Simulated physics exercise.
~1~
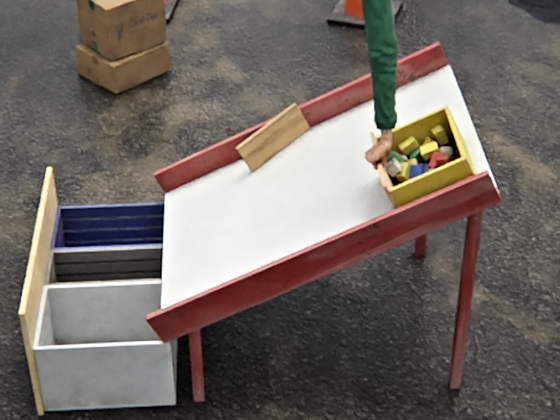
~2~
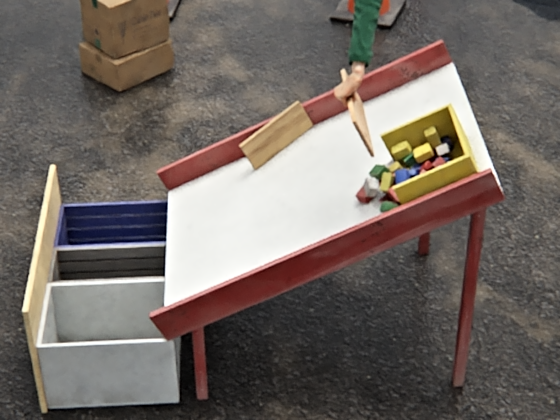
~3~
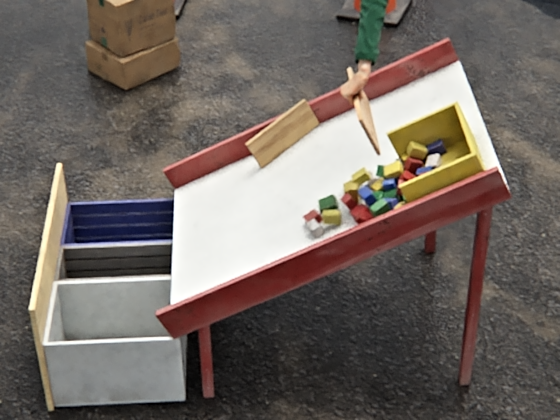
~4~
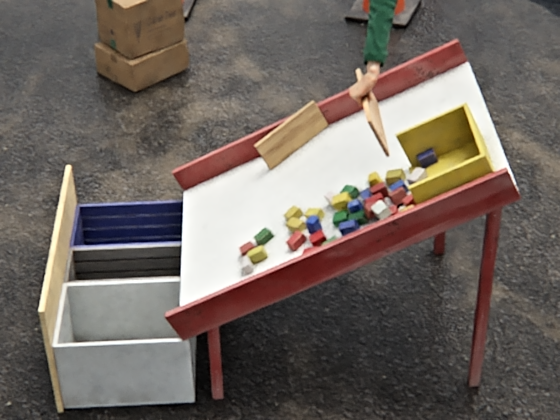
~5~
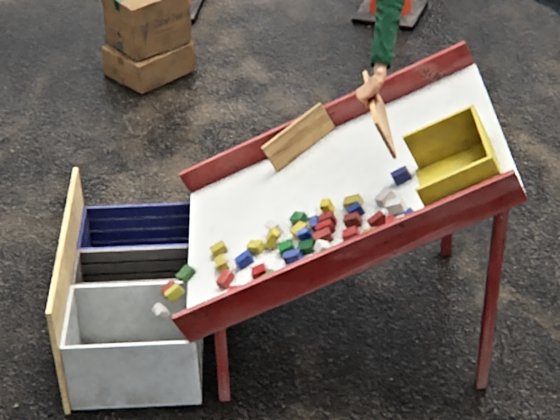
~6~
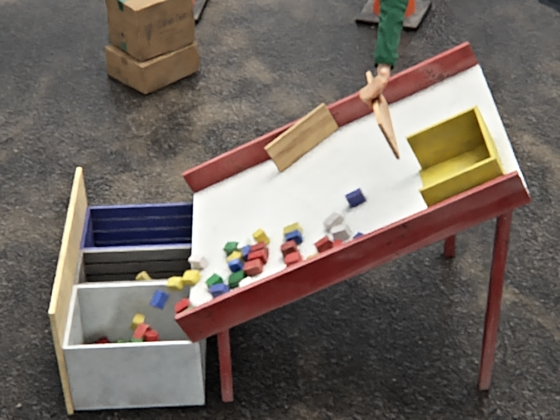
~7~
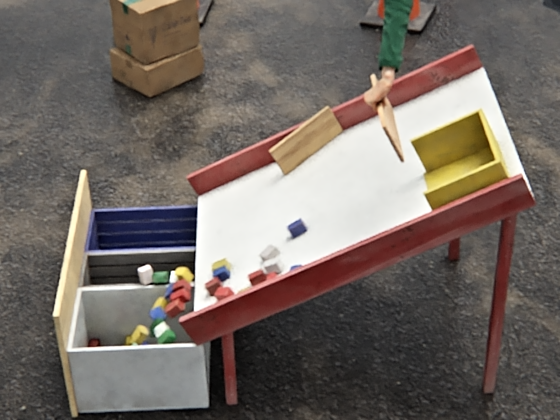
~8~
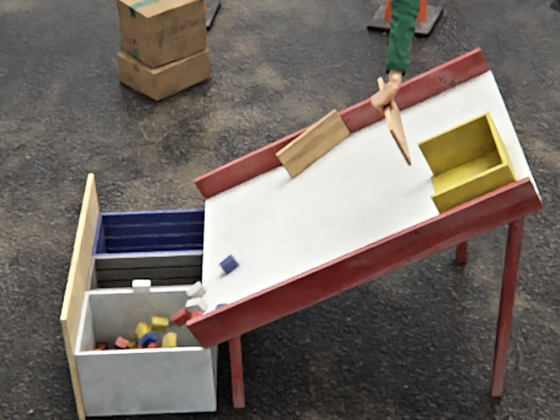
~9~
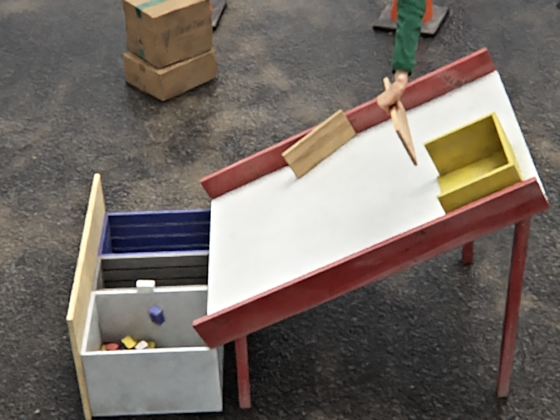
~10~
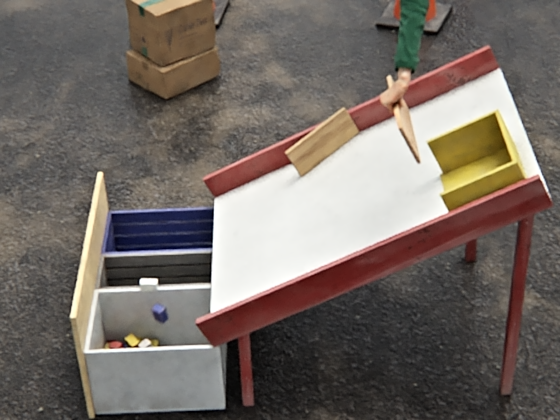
Colorful toy blocks spilled from a yellow pen when a green-sleeved hand pulled its wooden gate aside, then tumbled down the sloping white table to the left and dropped off the end, mostly into the white tub, leaving the slope empty.
